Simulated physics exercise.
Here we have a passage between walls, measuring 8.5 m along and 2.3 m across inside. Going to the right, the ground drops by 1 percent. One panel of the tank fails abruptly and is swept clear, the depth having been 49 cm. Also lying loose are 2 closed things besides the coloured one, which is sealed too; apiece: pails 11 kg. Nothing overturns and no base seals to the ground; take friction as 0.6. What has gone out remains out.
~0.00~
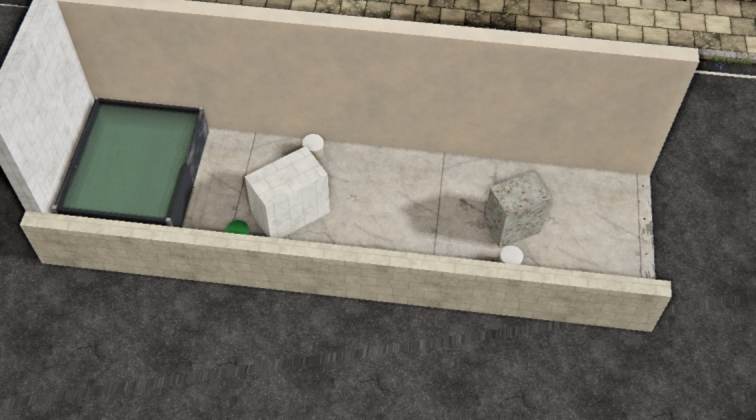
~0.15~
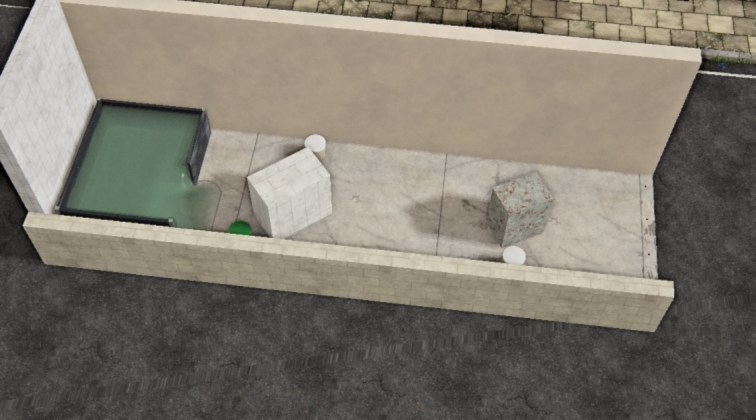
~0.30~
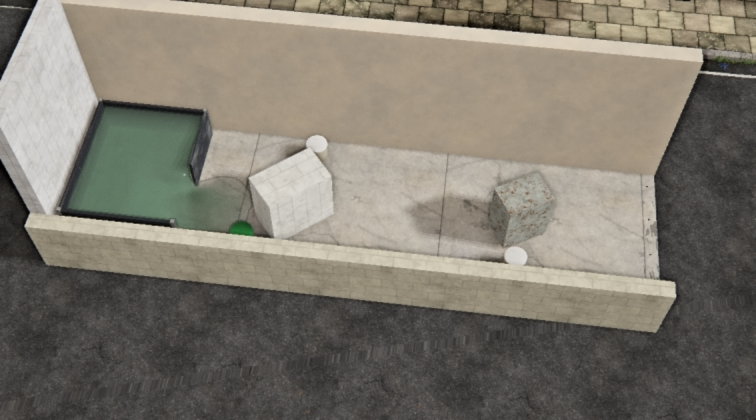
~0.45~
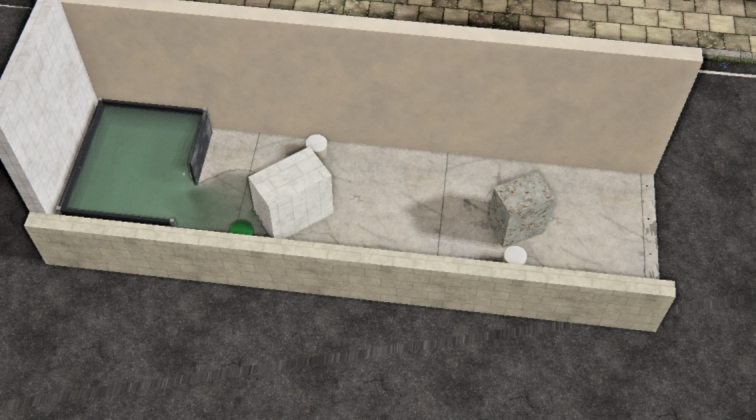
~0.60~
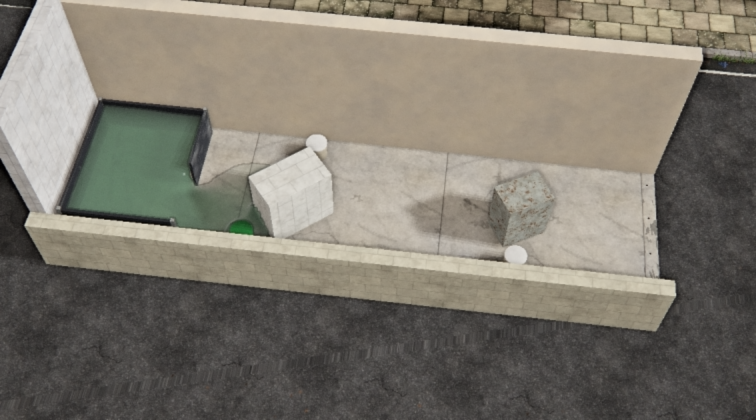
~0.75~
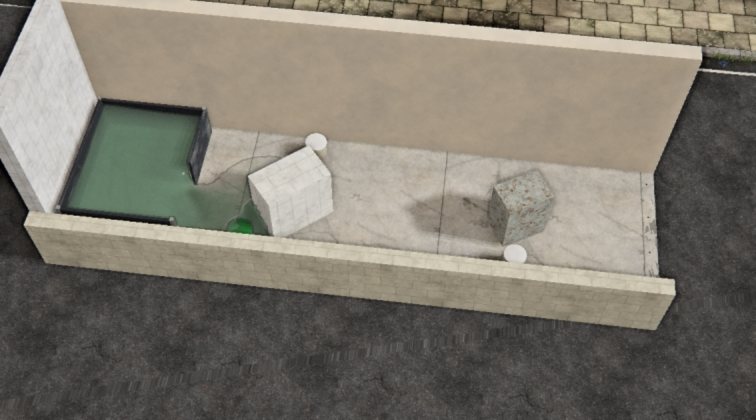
In this clip, a panel on the right side of a dark-framed tank of greenish water disappears, and water spreads a short way right across the pale floor of a walled passage, while the blocks and small round objects stay put.
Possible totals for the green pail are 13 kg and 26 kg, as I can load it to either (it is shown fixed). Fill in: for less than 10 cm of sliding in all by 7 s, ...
... neither load works.
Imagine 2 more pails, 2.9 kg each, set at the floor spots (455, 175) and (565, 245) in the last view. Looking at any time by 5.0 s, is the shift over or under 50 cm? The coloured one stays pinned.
One by one: A bigger shift, a smaller shift.
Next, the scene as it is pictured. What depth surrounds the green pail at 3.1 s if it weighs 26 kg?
Depth: Approx. 14 cm.
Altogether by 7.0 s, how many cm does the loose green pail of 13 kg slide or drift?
Total path: Approx. 40 cm.
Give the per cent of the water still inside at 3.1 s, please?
I'd say some 100 percent hasn't gone yet.
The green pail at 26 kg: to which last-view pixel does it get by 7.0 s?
Around (266, 239).
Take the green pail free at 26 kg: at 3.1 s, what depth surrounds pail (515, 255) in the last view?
4 cm.
After 1.4 s the green pail would be 41 cm from its start with 13 kg and 41 cm from its start with 26 kg; 21 cm of water round it then.
After 3.1 s the green pail would be 41 cm from its start with 13 kg and 41 cm from its start with 26 kg; 14 cm of water round it then.
After 4.9 s the green pail would be 41 cm from its start with 13 kg and 41 cm from its start with 26 kg; 11 cm of water round it then.
After 7.0 s the green pail would be 41 cm from its start with 13 kg and 41 cm from its start with 26 kg; 8 cm of water round it then.
